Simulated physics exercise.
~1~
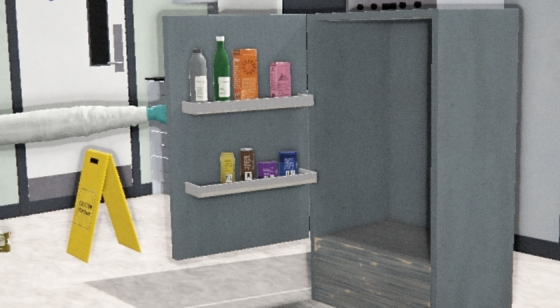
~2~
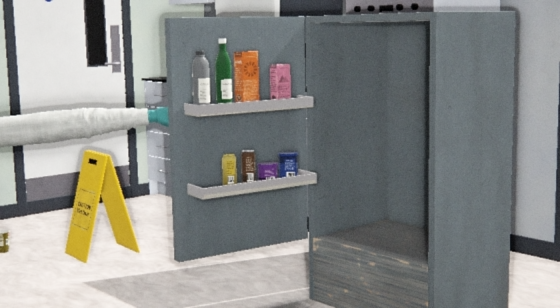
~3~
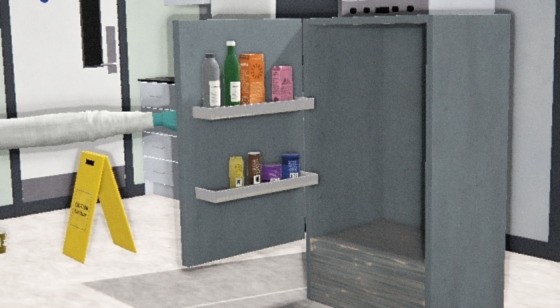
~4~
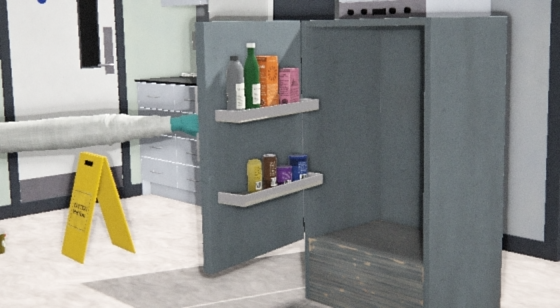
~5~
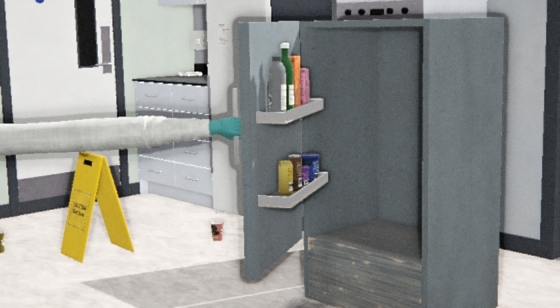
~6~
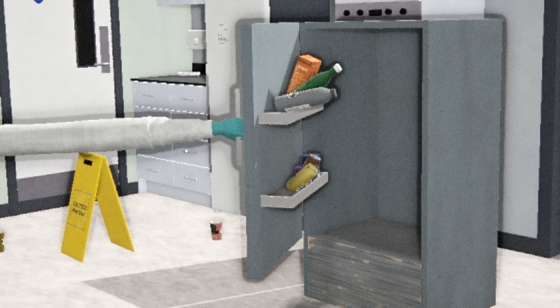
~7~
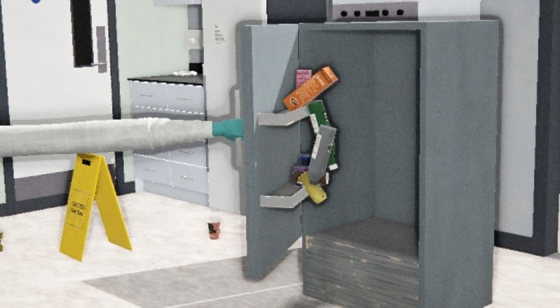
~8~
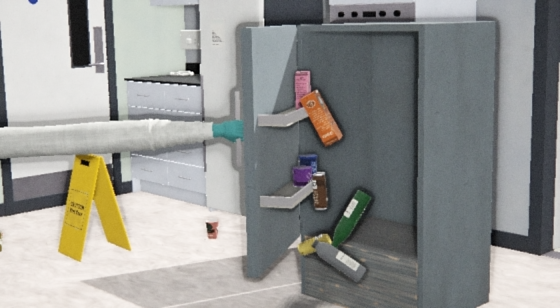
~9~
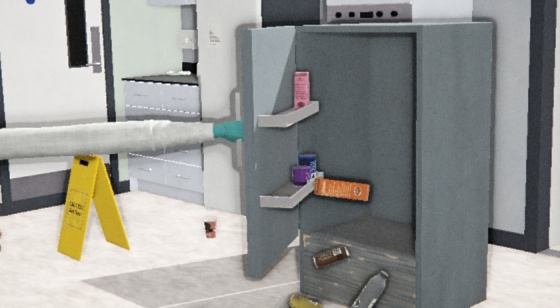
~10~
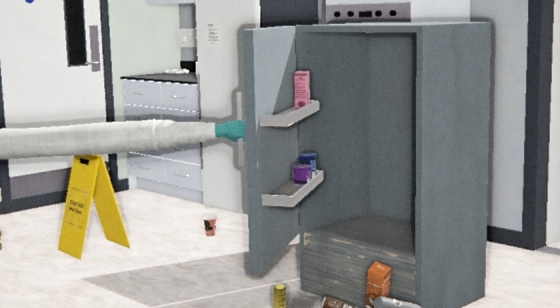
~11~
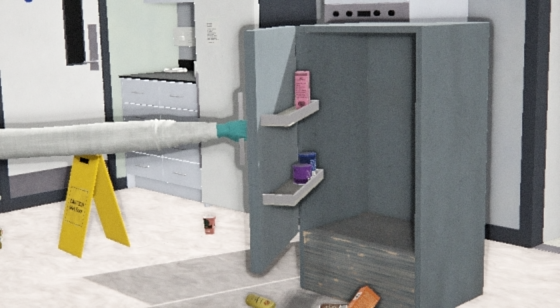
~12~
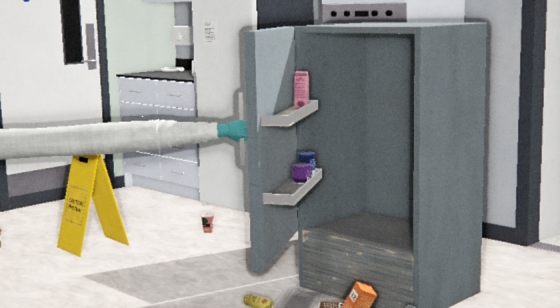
In a pale room with a yellow floor sign at the left, a grey cabinet stands open, seen from the front as the view drifts slightly sideways. Two racks on its door hold grey and green bottles, orange and pink cartons, and small yellow, brown, purple and blue containers. A long pale arm with a teal tip swings the door partway shut, then it stops abruptly. The bottles, orange carton, and yellow and brown cans tip over the rails and tumble down. Some lie on the floor at the end, while the pink carton, purple tin and blue tin remain racked.
